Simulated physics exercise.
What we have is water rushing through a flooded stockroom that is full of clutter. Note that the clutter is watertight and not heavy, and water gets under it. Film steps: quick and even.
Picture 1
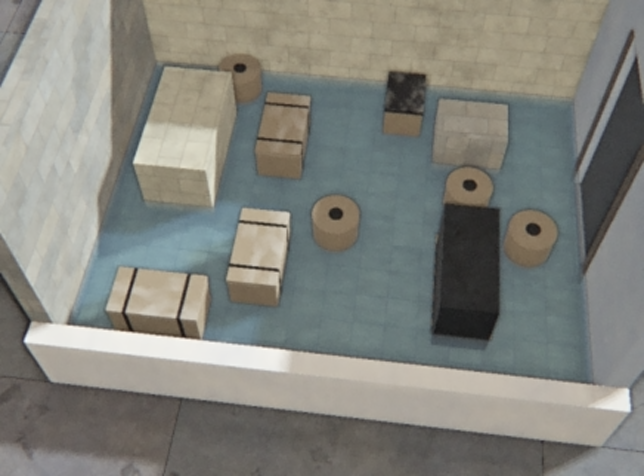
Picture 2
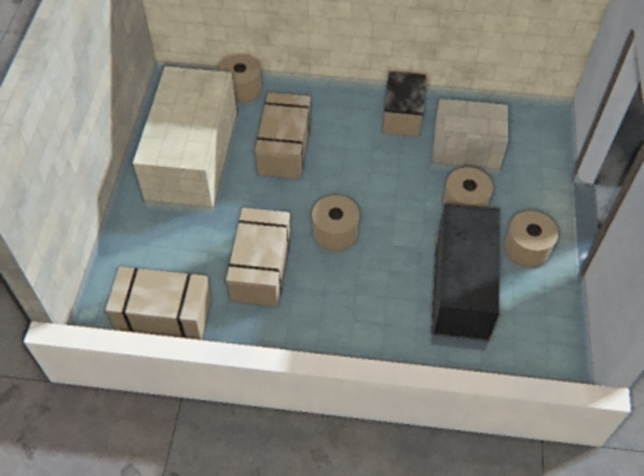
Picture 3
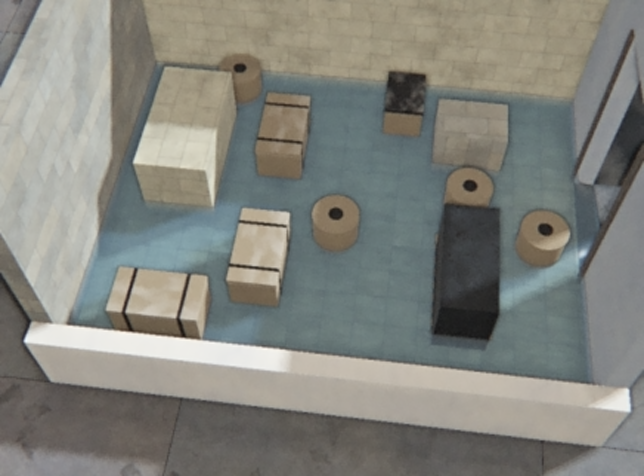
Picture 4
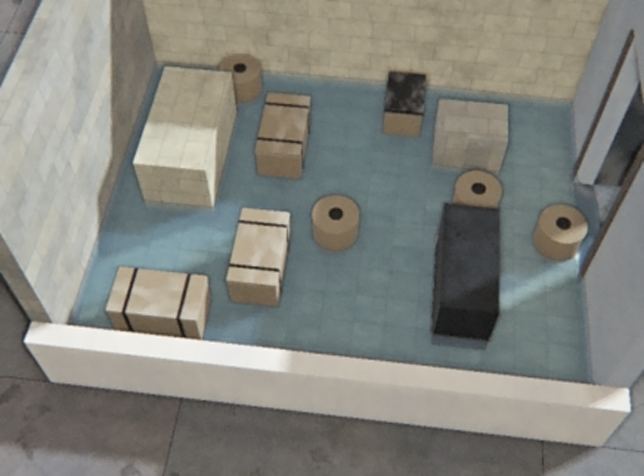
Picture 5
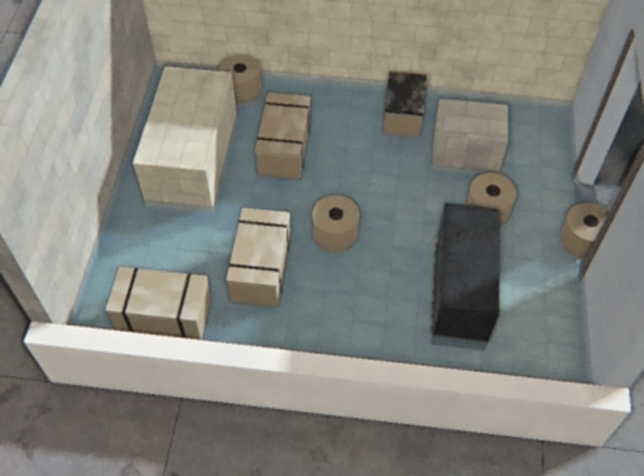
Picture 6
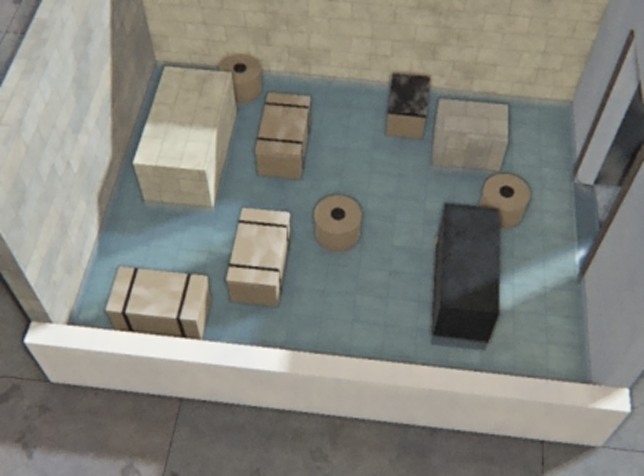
To begin with, round tubs and boxes sit still across a flooded, blue-floored room as a gap appears in the right wall. The rightmost tub then drifts right to the gap and out of sight, while the tub behind the tall black block slides a shorter way right and the others barely shift.
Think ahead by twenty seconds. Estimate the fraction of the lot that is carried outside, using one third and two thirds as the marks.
It comes out within one to two thirds.
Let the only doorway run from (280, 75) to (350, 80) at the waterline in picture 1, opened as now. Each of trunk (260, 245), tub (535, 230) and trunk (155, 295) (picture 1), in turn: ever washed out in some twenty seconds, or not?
Result, in listed order: Retained / retained / retained.
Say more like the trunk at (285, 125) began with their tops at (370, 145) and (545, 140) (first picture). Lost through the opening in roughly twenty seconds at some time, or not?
Listed first makes it out, listed second makes it out.
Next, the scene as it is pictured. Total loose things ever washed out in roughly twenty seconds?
I count 4 of them.
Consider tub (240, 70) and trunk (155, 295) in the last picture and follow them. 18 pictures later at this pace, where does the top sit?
(298, 87) and (204, 300), approximately.
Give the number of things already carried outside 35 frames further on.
The count is 4.
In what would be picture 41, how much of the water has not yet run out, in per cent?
Near 52 per cent.
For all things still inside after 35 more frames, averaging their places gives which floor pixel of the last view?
(361, 218).
A moment on, 2 of 8 are out; 6 afloat.
Next, 2 of 8 are out; 6 afloat.
Later, 4 of 8 are out; 4 afloat.
In the end, 4 of 8 are out; 4 afloat.
